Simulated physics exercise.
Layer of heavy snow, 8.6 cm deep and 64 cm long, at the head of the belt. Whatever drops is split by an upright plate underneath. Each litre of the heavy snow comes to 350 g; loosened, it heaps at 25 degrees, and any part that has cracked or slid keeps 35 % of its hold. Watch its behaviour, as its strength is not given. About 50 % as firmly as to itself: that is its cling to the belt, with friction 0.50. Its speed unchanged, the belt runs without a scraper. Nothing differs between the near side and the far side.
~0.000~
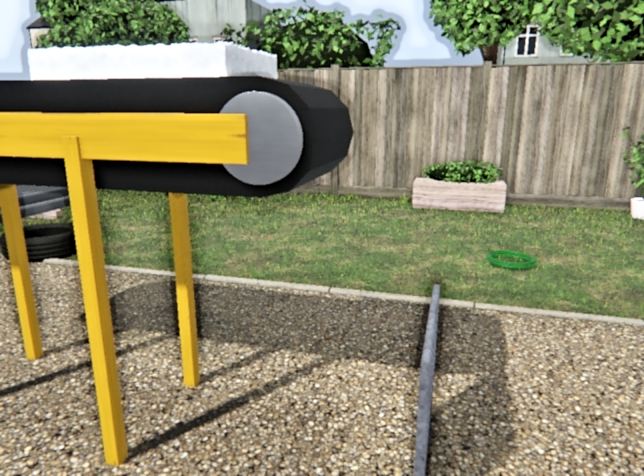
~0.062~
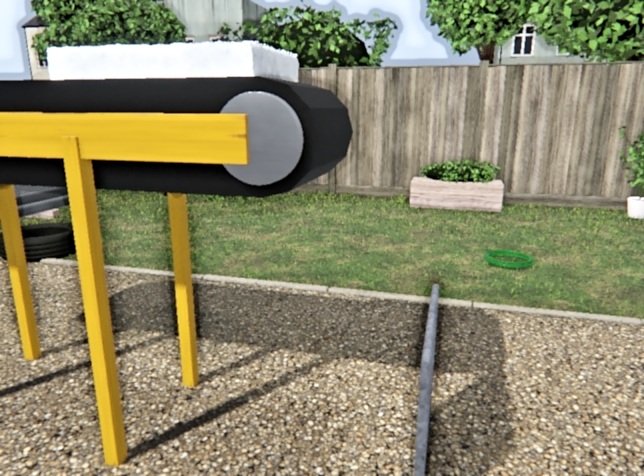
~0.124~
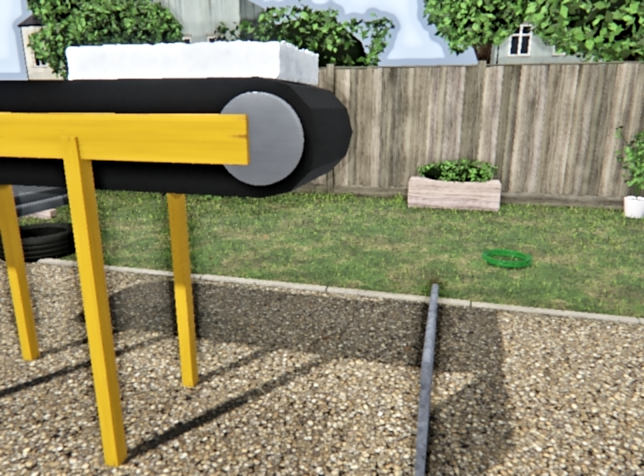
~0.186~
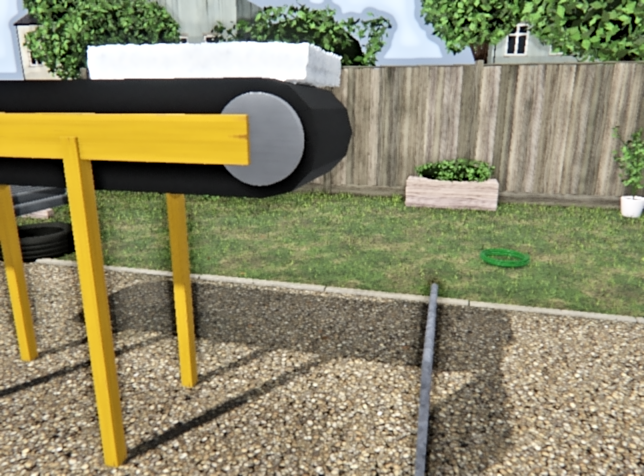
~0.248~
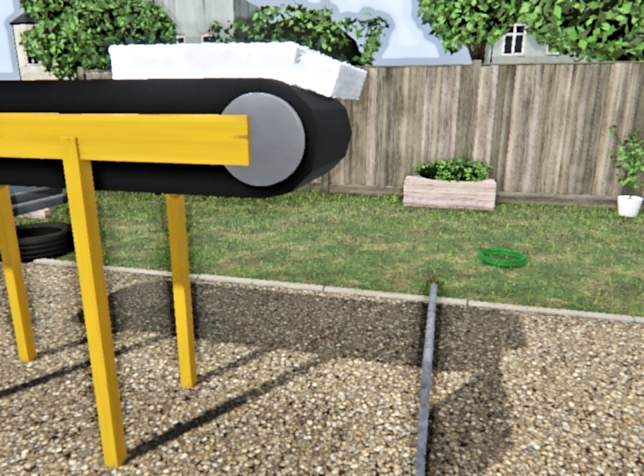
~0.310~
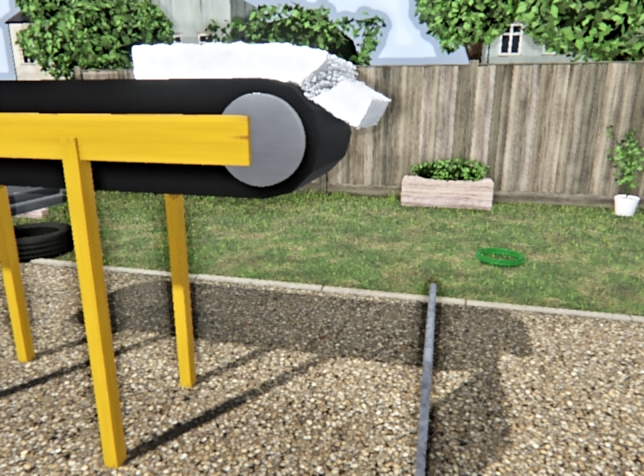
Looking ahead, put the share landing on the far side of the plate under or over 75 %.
You should see a share beyond 75 %.
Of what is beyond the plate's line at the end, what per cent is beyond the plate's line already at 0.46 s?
About 0 out of 100.
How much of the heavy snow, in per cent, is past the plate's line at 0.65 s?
I'd say close to 35 in a hundred.
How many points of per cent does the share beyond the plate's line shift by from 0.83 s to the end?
Result: Close to 30 percent.
After 0.46 s, 0 % is beyond the plate's line.
After 0.65 s, 33 % is beyond the plate's line.
After 0.83 s, 61 % is beyond the plate's line.
After 1.01 s, 92 % is beyond the plate's line.
After 2.18 s, 92 % is beyond the plate's line.
